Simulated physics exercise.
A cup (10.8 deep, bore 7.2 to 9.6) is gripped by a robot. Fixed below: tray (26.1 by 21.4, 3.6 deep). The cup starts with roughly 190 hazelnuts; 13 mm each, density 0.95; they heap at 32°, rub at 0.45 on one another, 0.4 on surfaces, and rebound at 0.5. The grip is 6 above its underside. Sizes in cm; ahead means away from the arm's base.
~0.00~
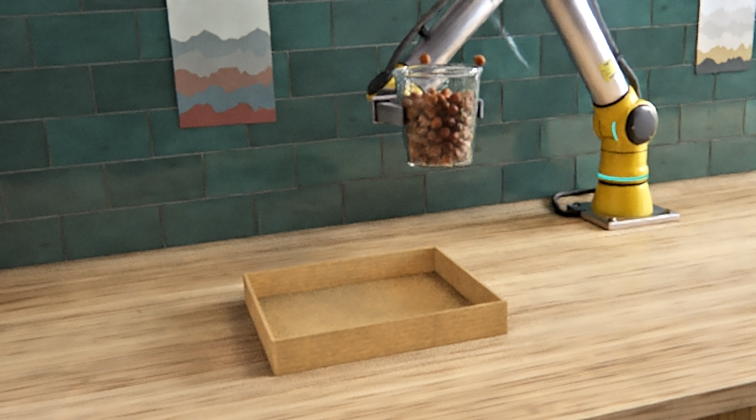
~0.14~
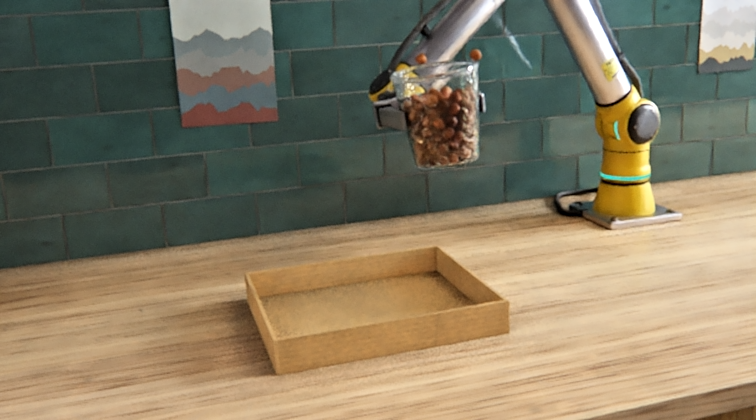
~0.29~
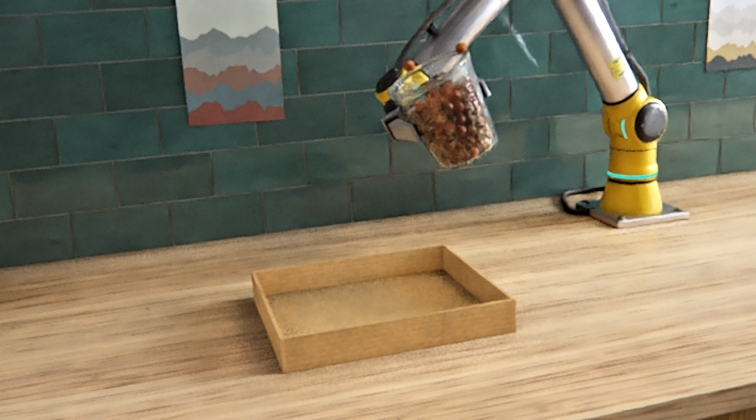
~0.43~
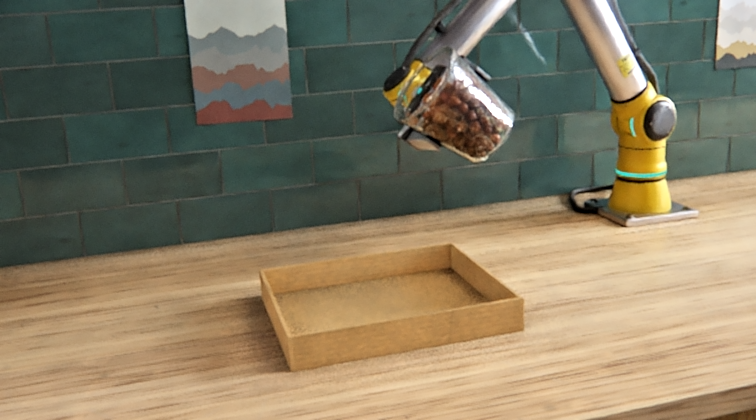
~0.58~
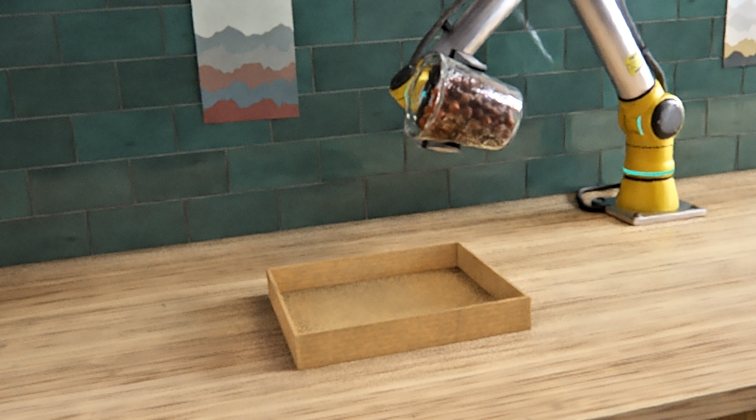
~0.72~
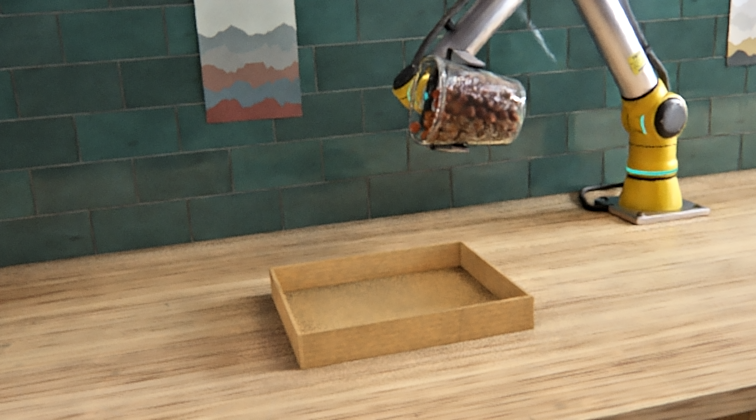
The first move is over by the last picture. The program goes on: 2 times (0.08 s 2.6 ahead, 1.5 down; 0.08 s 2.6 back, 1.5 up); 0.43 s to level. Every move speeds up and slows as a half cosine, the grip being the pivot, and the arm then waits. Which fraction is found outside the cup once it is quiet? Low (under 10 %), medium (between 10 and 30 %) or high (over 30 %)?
Outside the cup the share is high, over 30 %.
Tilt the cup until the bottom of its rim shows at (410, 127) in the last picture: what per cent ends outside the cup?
About 15 per cent.
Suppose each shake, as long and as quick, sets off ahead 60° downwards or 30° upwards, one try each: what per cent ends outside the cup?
About 25 and 75 per cent.
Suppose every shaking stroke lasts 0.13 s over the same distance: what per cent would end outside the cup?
Then about 30 per cent.
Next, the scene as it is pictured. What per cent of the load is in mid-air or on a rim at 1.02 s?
About 16 per cent.
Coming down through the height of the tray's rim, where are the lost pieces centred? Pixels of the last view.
Around (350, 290).
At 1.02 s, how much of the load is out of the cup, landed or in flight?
About 25 per cent by then.
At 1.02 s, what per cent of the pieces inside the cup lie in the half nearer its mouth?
About 65 per cent.
After 1.02 s, tilted 77° forward, highest piece 25 above the table; 147 in the cup, 15 in the tray, 32 in flight or on a rim.
After 1.32 s, tilted 21° forward, highest piece 28 above the table; 121 in the cup, 64 in the tray, 4 on the table or floor, 5 in flight or on a rim.
After 1.67 s, level, highest piece 26 above the table; 121 in the cup, 68 in the tray, 5 on the table or floor.
After 2.72 s, level, highest piece 26 above the table; 121 in the cup, 68 in the tray, 5 on the table or floor.
At rest, 121 in the cup, 68 in the tray, 5 on the table or floor. That is 38 % outside the cup.
